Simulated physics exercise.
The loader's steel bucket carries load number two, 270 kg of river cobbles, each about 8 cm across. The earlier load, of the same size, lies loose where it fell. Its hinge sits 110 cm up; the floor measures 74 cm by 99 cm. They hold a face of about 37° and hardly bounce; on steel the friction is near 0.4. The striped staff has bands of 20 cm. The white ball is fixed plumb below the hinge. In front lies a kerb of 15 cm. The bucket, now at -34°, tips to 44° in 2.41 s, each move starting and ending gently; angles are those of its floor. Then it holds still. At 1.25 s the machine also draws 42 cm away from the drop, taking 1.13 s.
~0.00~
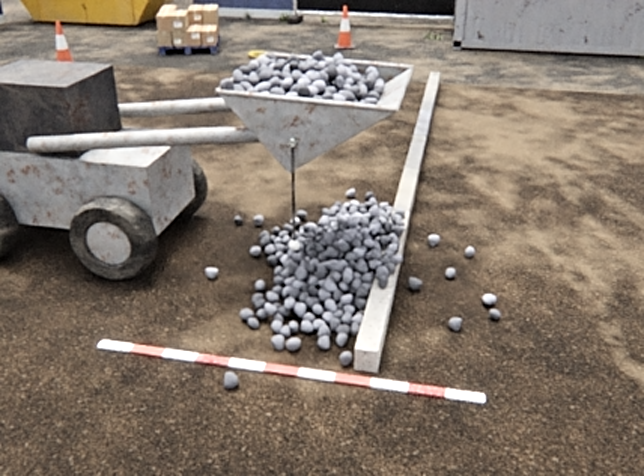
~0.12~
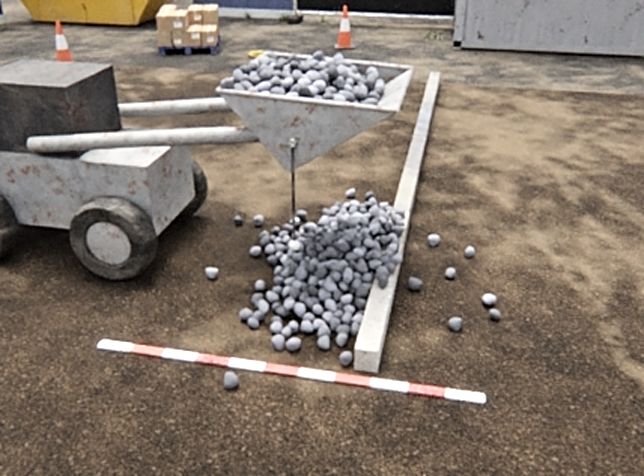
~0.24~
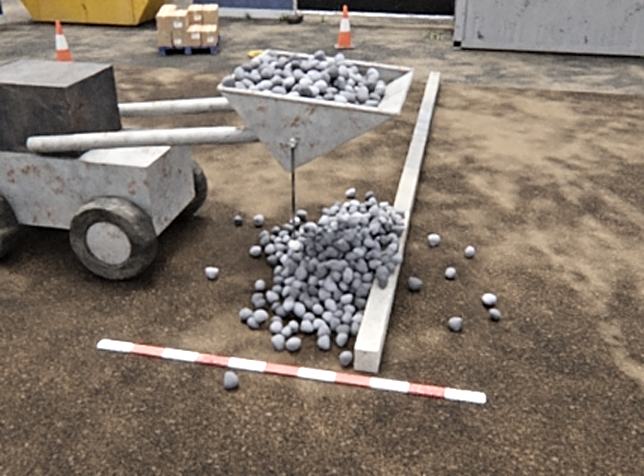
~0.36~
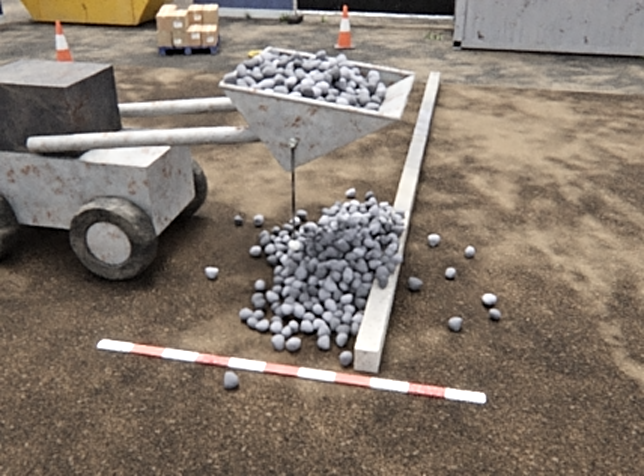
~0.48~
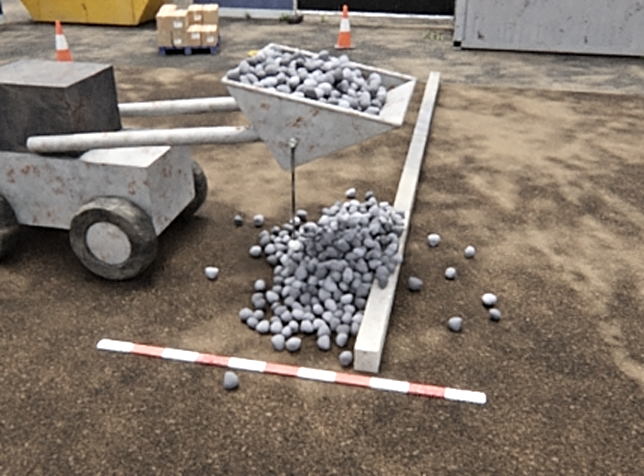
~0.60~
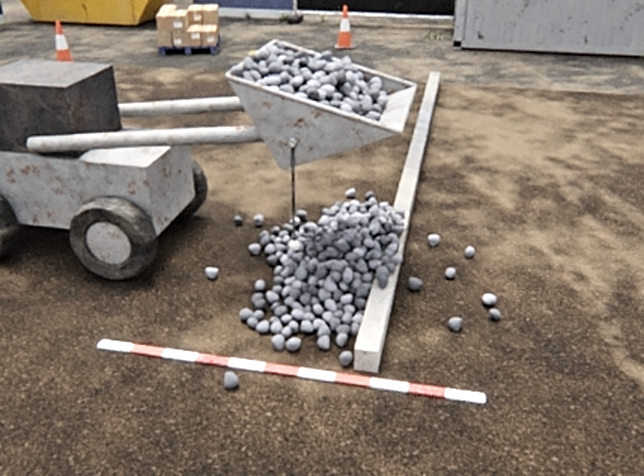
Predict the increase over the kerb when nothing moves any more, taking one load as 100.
Close to 35 parts in a hundred.
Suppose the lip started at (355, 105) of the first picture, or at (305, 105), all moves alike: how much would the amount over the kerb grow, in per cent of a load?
About 10 and 0 per cent.
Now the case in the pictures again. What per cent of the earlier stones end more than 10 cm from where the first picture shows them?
Roughly 5 per cent of them.
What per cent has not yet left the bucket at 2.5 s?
Roughly 0 per cent is still inside.
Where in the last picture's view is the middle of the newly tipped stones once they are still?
Their middle is at about (368, 254).
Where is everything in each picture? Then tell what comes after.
In the first frame, the bucket is at -34°, its lip at (397, 110); the top of the load is at (299, 65). The earlier load is highest near (350, 235), 25 cm above ground level, 98 % on this side of the kerb, 2 % over the kerb.
The second frame shows lip at (397, 111), floor tilted -33°, highest stones at (300, 65); the stones move at 0.0 m/s on average.
In the third frame, the bucket is at -32°, its lip at (398, 114); the top of the load is at (300, 64); the stones move at 0.1 m/s on average.
In the fourth frame, the bucket is at -29°, its lip at (399, 119); the top of the load is at (283, 62); the stones move at 0.1 m/s on average.
In the fifth frame, the bucket is at -26°, its lip at (400, 125); the top of the load is at (285, 60); the stones move at 0.1 m/s on average.
In the sixth frame, the bucket is at -22°, its lip at (401, 133); the top of the load is at (284, 56); the stones move at 0.1 m/s on average.
After 1.8 s the floor is at 32°; in per cent of one load, 60 in the bucket, 130 on this side of the kerb, 9 over the kerb; the foremost stones are at (462, 290).
After 2.5 s the floor is at 44°; in per cent of one load, 0 in the bucket, 166 on this side of the kerb, 34 over the kerb; the foremost stones are at (537, 282).
After 2.9 s the floor is at 44°; in per cent of one load, 0 in the bucket, 164 on this side of the kerb, 36 over the kerb; the foremost stones are at (560, 282).
After 5.3 s the floor is at 44°; in per cent of one load, 0 in the bucket, 164 on this side of the kerb, 36 over the kerb; the foremost stones are at (564, 281). Net gain over the kerb, 35.
